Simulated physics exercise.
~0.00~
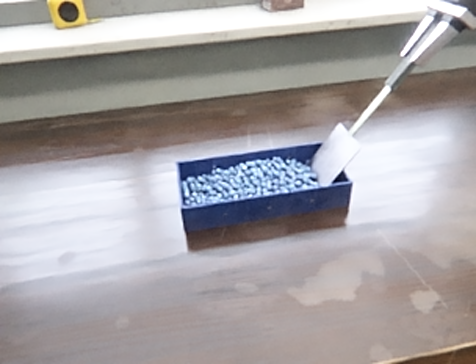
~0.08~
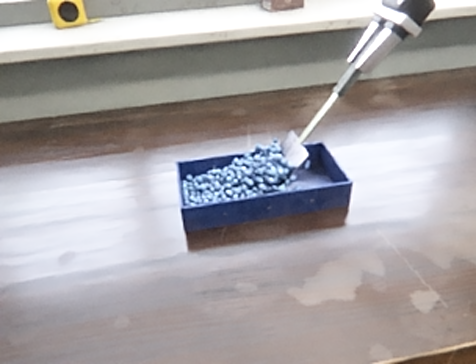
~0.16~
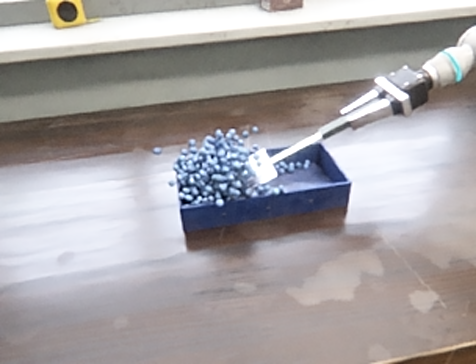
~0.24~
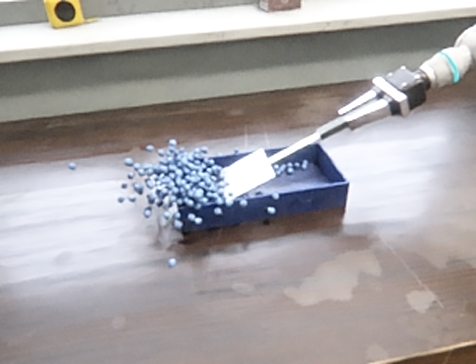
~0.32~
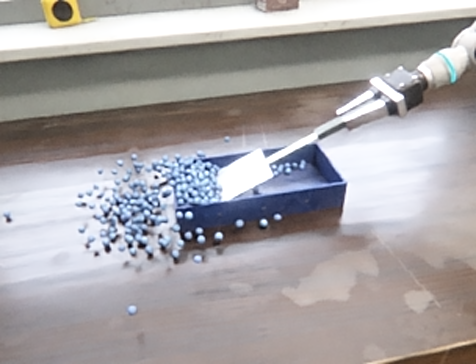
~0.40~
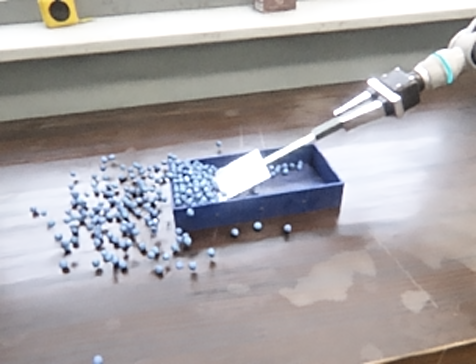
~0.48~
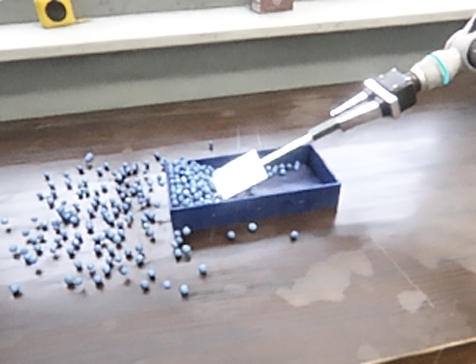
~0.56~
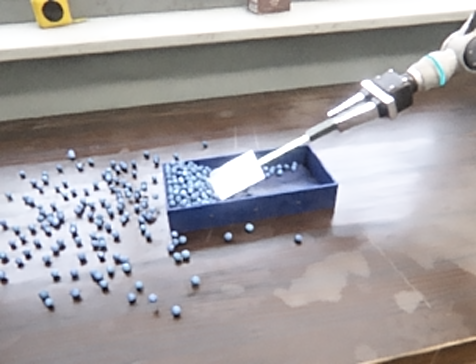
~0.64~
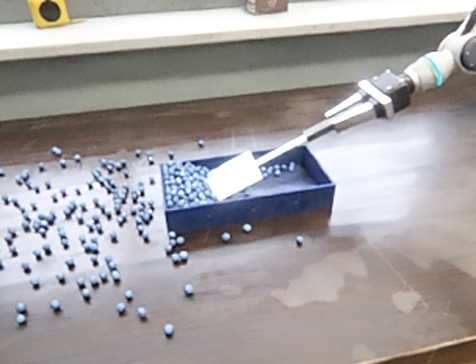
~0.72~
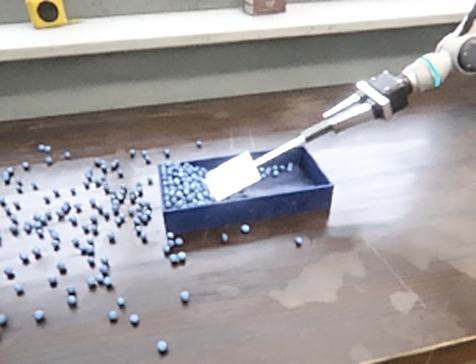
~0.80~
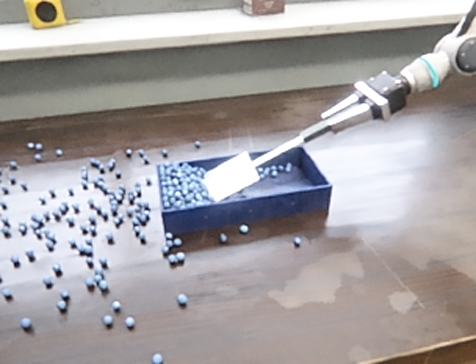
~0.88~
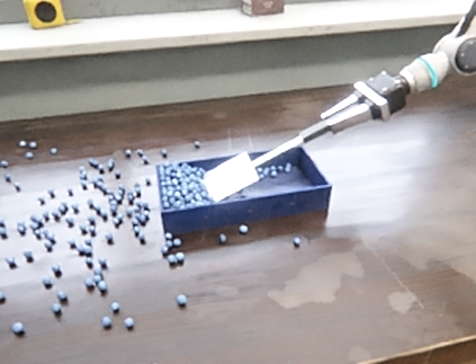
On a brown tabletop, a robot arm's spatula pushes blue beads leftward, spilling many across the surface while others remain in the tray.
